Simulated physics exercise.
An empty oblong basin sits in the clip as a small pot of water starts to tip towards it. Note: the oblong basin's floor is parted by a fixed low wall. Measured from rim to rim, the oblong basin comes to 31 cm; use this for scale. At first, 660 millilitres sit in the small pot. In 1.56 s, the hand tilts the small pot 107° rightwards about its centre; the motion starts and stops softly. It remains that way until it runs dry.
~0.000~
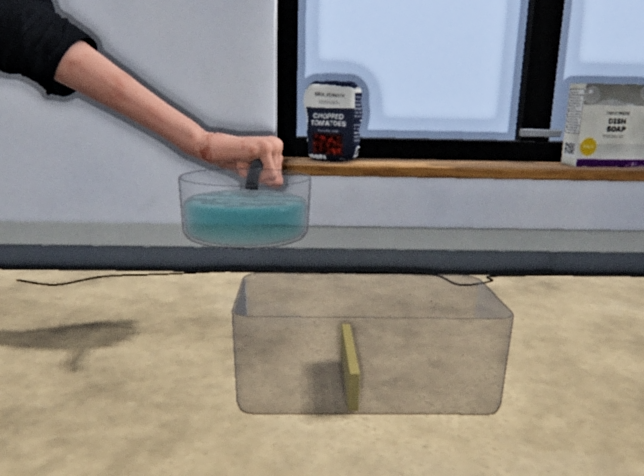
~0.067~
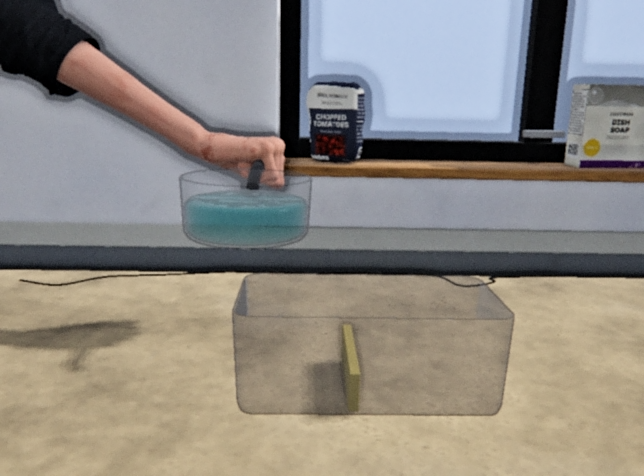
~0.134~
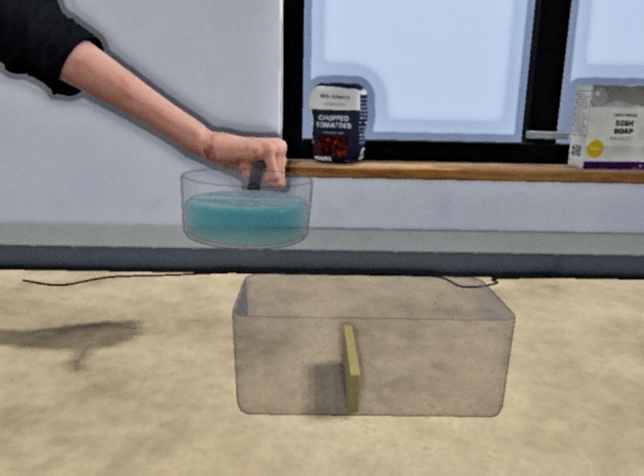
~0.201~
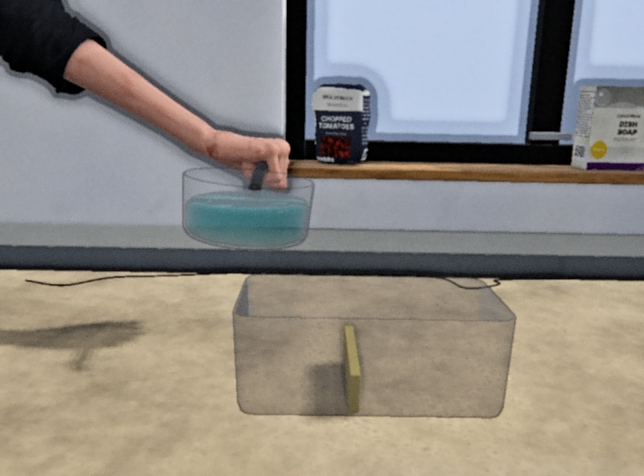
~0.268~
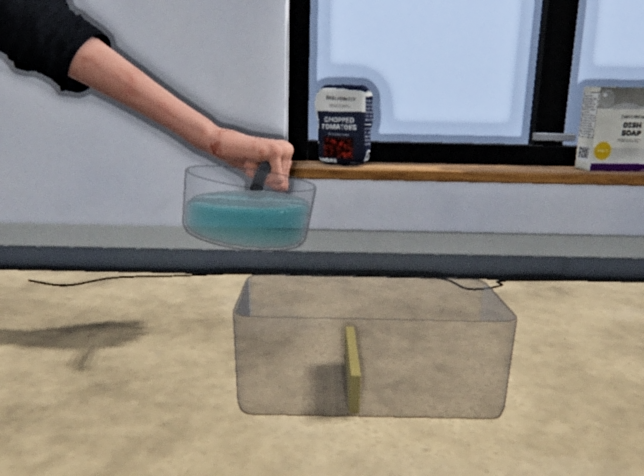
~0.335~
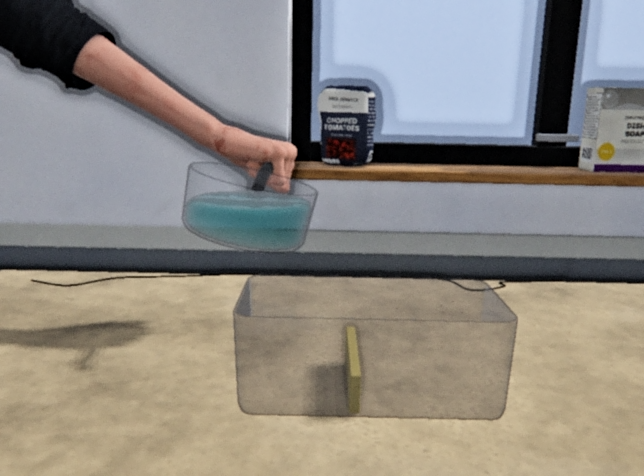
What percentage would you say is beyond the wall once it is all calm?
I would put it at about 46 per cent.
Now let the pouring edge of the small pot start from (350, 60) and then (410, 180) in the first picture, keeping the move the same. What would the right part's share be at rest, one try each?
Respectively about 90 and 100 percent.
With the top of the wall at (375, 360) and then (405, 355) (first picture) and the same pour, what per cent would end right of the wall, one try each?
It comes to 15 per cent, and then 5 per cent.
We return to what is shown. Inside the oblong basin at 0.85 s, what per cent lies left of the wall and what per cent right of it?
Roughly 5 sits left and 10 sits right.
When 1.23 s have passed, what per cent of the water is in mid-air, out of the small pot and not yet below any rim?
Some 6 % is up in the air.
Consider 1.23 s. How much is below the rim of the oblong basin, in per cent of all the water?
84 %, more or less.
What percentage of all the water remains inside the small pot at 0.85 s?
Roughly 60 %.
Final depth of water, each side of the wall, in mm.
Roughly 18 mm on the left side and 12 mm on the right side.
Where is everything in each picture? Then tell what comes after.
In the first frame, it leans 0°; its right rim is at (310, 180); the water meets the walls at (185, 198) and (307, 200); the oblong basin's rim runs from (239, 294) to (495, 297); the wall's top is at (350, 348).
In the second frame, it leans 0°; its right rim is at (311, 180); the water meets the walls at (186, 198) and (308, 200).
In the third frame, it leans 2°; its right rim is at (312, 182); the water meets the walls at (187, 198) and (308, 202).
In the fourth frame, it leans 4°; its right rim is at (313, 185); the water meets the walls at (189, 198) and (309, 202).
In the fifth frame, it leans 8°; its right rim is at (315, 189); the water meets the walls at (189, 198) and (310, 202).
In the sixth frame, it leans 12°; its right rim is at (317, 194); the water meets the walls at (189, 198) and (312, 202).
After 0.85 s the tilt is 61° and 60 per cent is still to pour, 5 is left of the wall and 9 right of it.
After 1.23 s the tilt is 96° and 11 per cent is still to pour, 38 is left of the wall and 45 right of it.
After 1.63 s the tilt is 107° and 0 per cent is still to pour, 54 is left of the wall and 46 right of it.
After 2.06 s the tilt is 107° and 0 per cent is still to pour, 54 is left of the wall and 46 right of it.
In the end 54 per cent lies left of the wall, 46 right of it and 0 outside.
